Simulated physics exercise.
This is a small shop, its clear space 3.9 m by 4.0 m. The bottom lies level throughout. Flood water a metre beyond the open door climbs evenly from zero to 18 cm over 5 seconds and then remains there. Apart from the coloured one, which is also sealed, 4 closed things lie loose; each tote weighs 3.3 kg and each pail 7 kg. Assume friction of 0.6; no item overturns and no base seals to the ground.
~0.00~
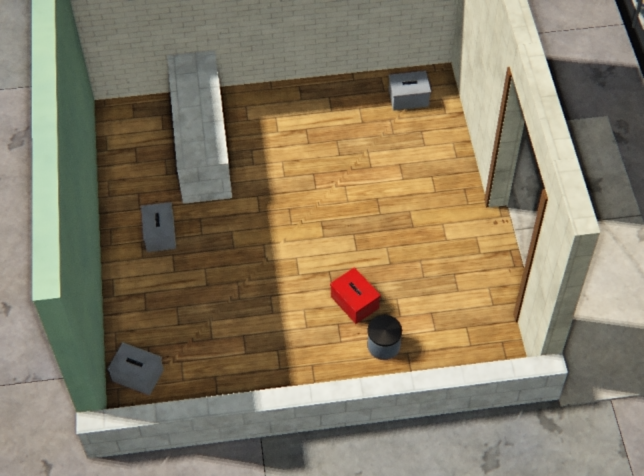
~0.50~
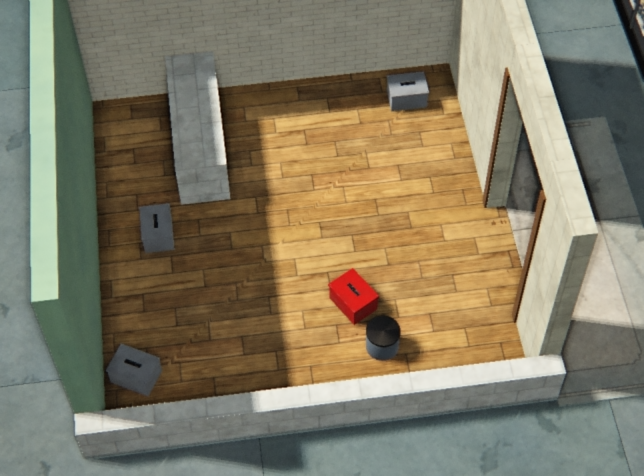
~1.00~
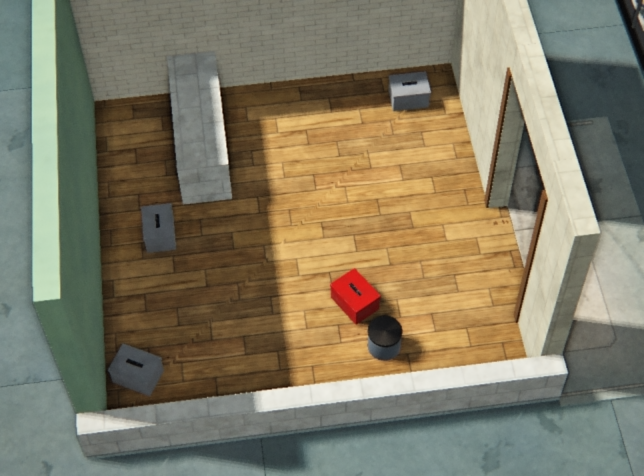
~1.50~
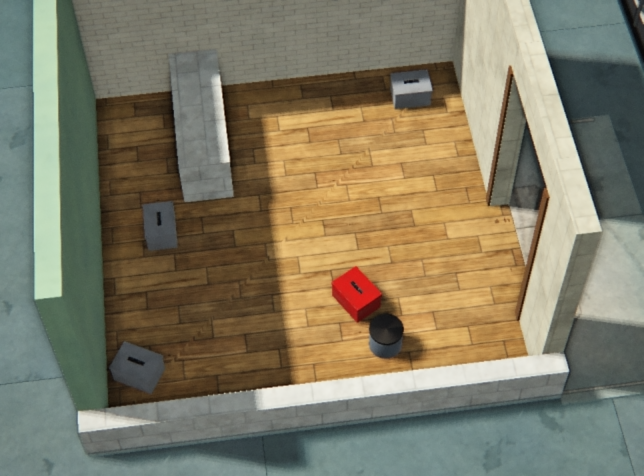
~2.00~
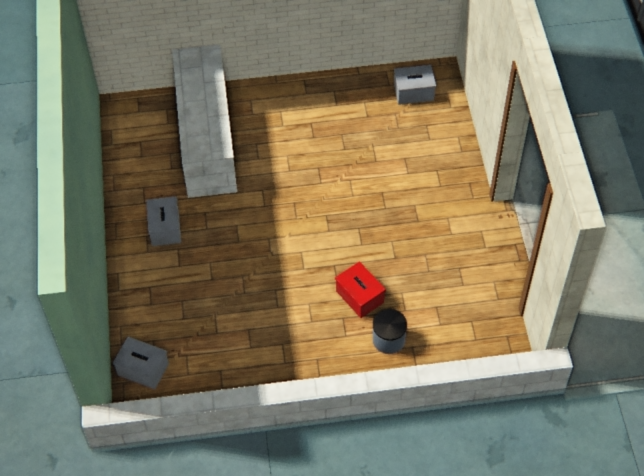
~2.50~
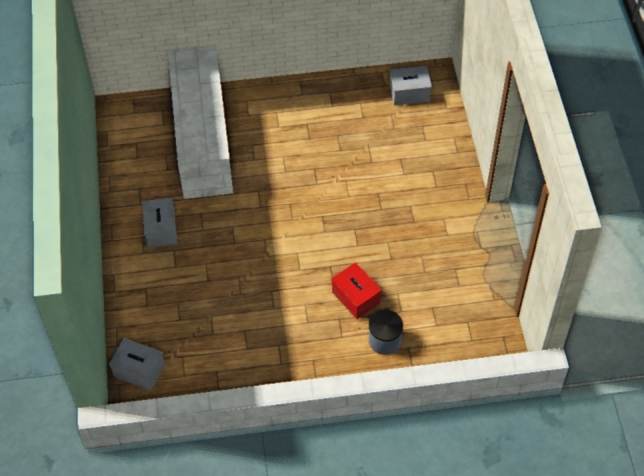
A small walled shop with a wooden floor held a red box, a dark round container and three gray boxes, all staying put, before a thin, clear patch of water appeared by the doorway on the right.
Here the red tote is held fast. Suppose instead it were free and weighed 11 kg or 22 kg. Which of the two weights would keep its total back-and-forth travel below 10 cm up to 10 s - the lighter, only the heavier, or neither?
Only the heavier one.
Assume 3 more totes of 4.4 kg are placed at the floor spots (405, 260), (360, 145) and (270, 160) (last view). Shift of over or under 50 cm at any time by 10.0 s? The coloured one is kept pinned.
In the order given, beyond the mark, then within the mark, and last beyond the mark.
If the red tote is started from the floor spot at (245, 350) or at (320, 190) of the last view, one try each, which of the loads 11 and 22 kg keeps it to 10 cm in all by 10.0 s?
For the first spot the lighter suffices, for the second the lighter suffices.
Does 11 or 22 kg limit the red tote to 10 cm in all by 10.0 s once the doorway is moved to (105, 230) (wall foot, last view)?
Lab note: Lower mass sufficient.
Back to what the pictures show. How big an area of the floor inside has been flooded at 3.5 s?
About 1.5 m2 is covered.
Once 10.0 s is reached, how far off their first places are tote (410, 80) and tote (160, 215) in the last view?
Shifts: 40 cm / 60 cm.
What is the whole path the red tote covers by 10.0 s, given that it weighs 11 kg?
I'd say roughly 50 centimetres in all.
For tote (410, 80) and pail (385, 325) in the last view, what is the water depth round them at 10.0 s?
Around 5 cm and 7 cm.
After 3.5 s the red tote would be 0 cm from its start with 11 kg and 0 cm from its start with 22 kg; 0 cm of water round it then.
After 4.5 s the red tote would be 0 cm from its start with 11 kg and 0 cm from its start with 22 kg; 4 cm of water round it then.
After 7.0 s the red tote would be 38 cm from its start with 11 kg and 0 cm from its start with 22 kg; 6 cm of water round it then.
After 10.0 s the red tote would be 51 cm from its start with 11 kg and 0 cm from its start with 22 kg; 6 cm of water round it then.
